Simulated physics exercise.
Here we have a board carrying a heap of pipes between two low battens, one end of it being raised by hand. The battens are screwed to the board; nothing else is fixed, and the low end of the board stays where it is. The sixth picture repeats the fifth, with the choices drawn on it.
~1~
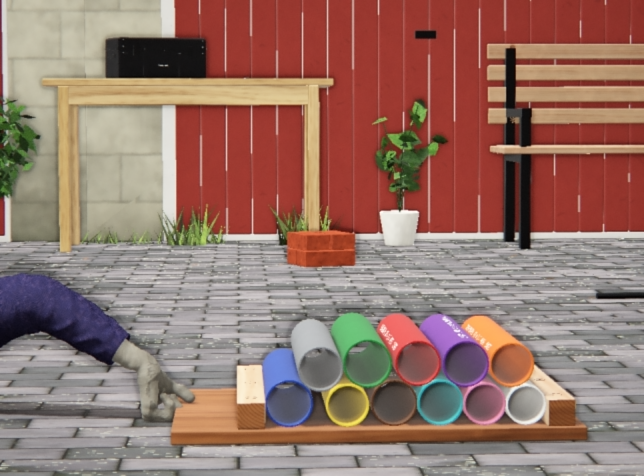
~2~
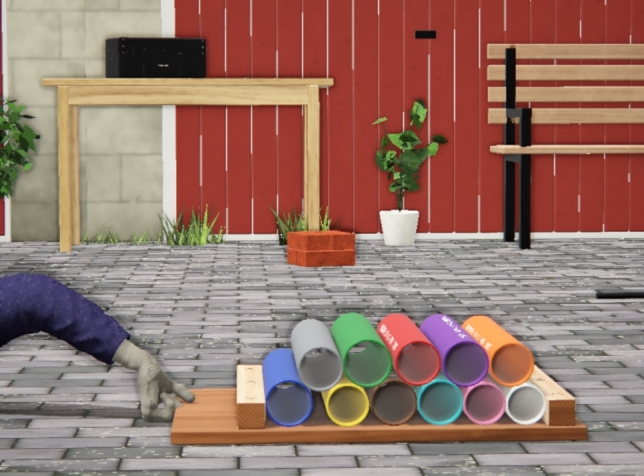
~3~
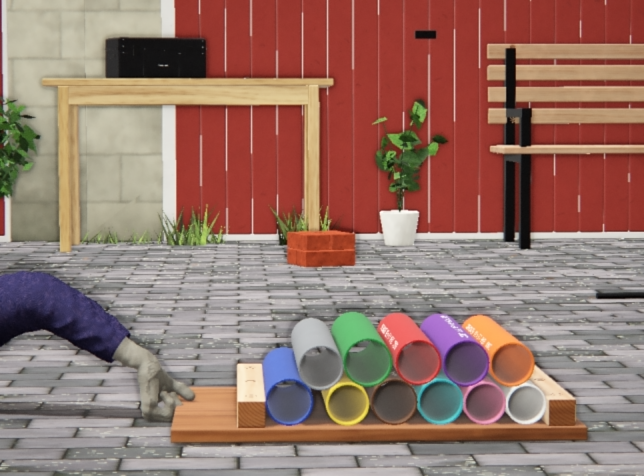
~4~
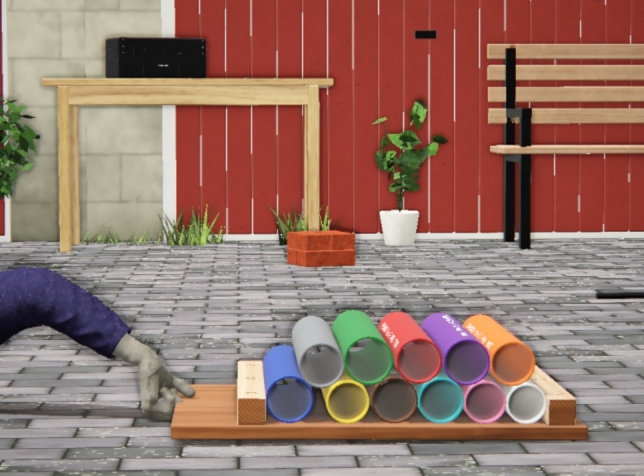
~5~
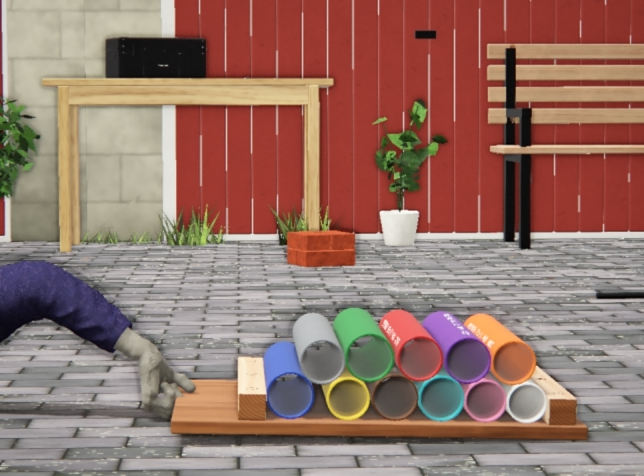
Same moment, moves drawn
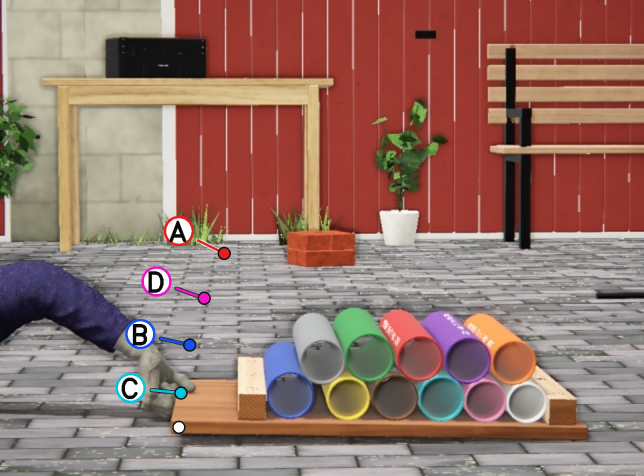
The footage shows a gloved hand at the left end of a wooden board on grey paving, raising it very slightly, while the stacked colourful pipes between two low battens shift barely, a few upper ones turning a little in place.
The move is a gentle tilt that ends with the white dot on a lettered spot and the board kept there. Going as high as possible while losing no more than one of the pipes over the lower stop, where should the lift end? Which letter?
The last mark within the limit is D.
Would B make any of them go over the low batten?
No, at B.
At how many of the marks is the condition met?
Three of them.
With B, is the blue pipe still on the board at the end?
Yes, with B.
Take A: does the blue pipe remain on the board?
Yes.
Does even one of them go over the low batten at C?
At C: No.
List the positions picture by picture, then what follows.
In the first frame, purple pipe (466, 363); red pipe (418, 363); grey pipe (320, 369).
In the second frame, grey pipe (320, 369); orange pipe (512, 365).
In the third frame, board (370, 399); blue pipe (289, 402); grey pipe (321, 368); pink pipe (484, 403).
In the fourth frame, board (371, 398); blue pipe (289, 400); yellow pipe (348, 402).
In the fifth frame, board (371, 395); blue pipe (290, 396); yellow pipe (348, 399).
On the marked copy, A at (225, 254); B at (190, 345); C at (181, 393); D at (204, 298); the white dot at (179, 427).
With D. Early on, board at 14°.
Further on, board at 20°.
At the end, board at 20°, one over the low batten (orange).
As for the rest, A five over the low batten; B none over the low batten; C none over the low batten.
